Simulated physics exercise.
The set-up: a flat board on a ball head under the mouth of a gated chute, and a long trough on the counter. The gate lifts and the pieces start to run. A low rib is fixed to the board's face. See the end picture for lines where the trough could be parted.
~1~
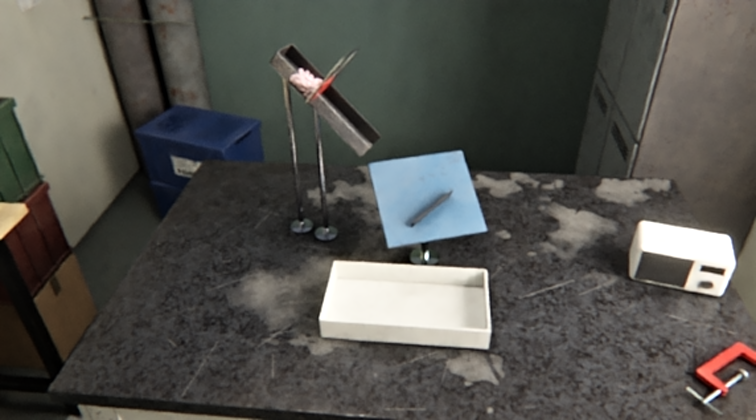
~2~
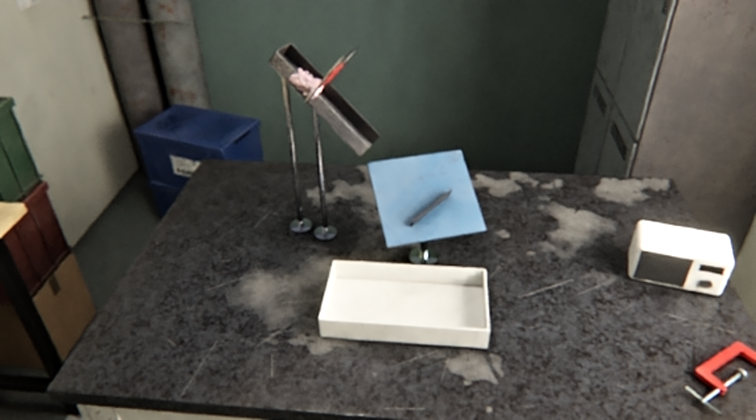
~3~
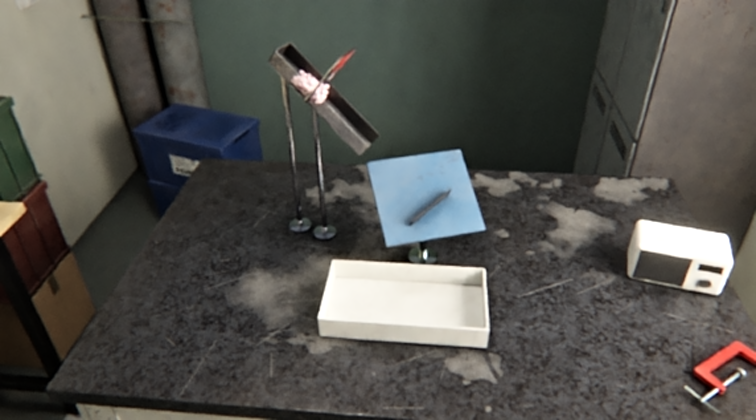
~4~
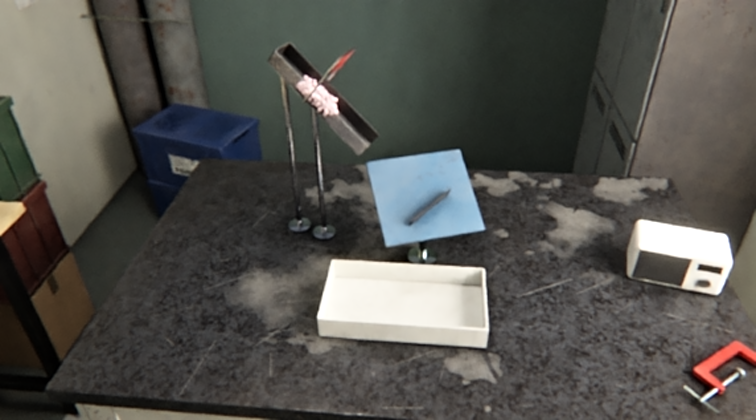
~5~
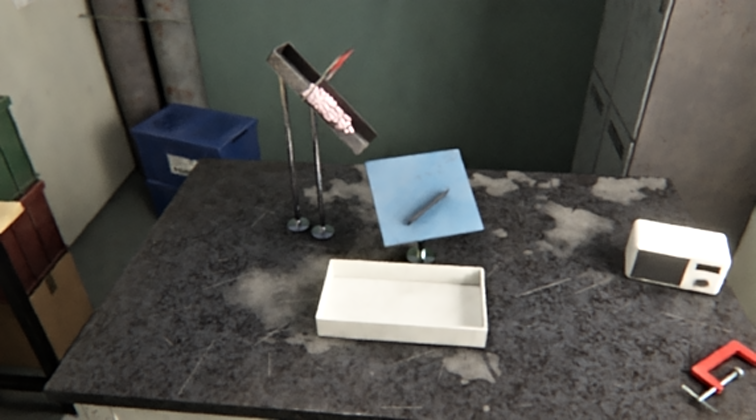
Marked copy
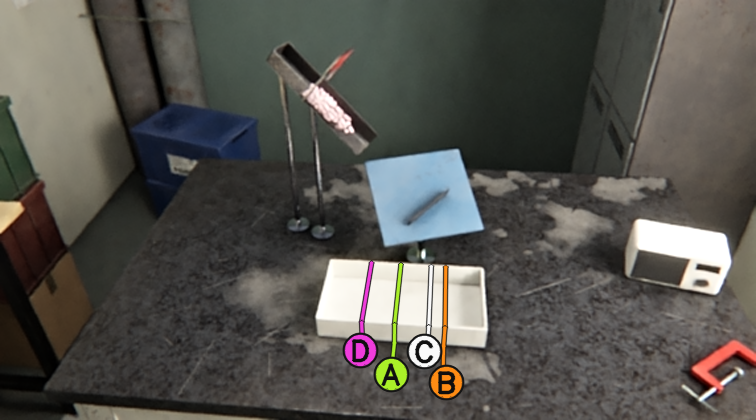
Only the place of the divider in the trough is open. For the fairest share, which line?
Line A.
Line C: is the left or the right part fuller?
More lands on the left.
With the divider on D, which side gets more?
More lands on the right.
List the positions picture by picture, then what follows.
Load behind the gate (308, 84), sugar pearls; lip of the chute (367, 151), sloping fairly steeply, in the first frame.
Middle of the board (426, 196), tilted fairly steeply; middle of its low edge (438, 238); of its high edge (415, 156), in the second frame.
Front corners of the trough (319, 318) and (488, 330), empty; front of the load (320, 101), in the third frame.
Middle of the load (320, 95); its front (336, 112), roughly a third of the way to the lip; rib from (450, 189) to (411, 221), in the fourth frame.
Middle of the load (328, 105); its front (351, 131), roughly two thirds of the way to the lip, in the fifth frame.
On the marked copy, line A crosses the front rim at (394, 323); line B crosses the front rim at (445, 327); line C crosses the front rim at (428, 325); line D crosses the front rim at (361, 321).
For line A, of what is caught, roughly two thirds on the left of the divider, roughly a third on the right.
For line B, of what is caught, almost all on the left of the divider, about a tenth on the right.
For line C, of what is caught, the larger part on the left of the divider, about a tenth on the right.
For line D, of what is caught, about a tenth on the left of the divider, almost all on the right.
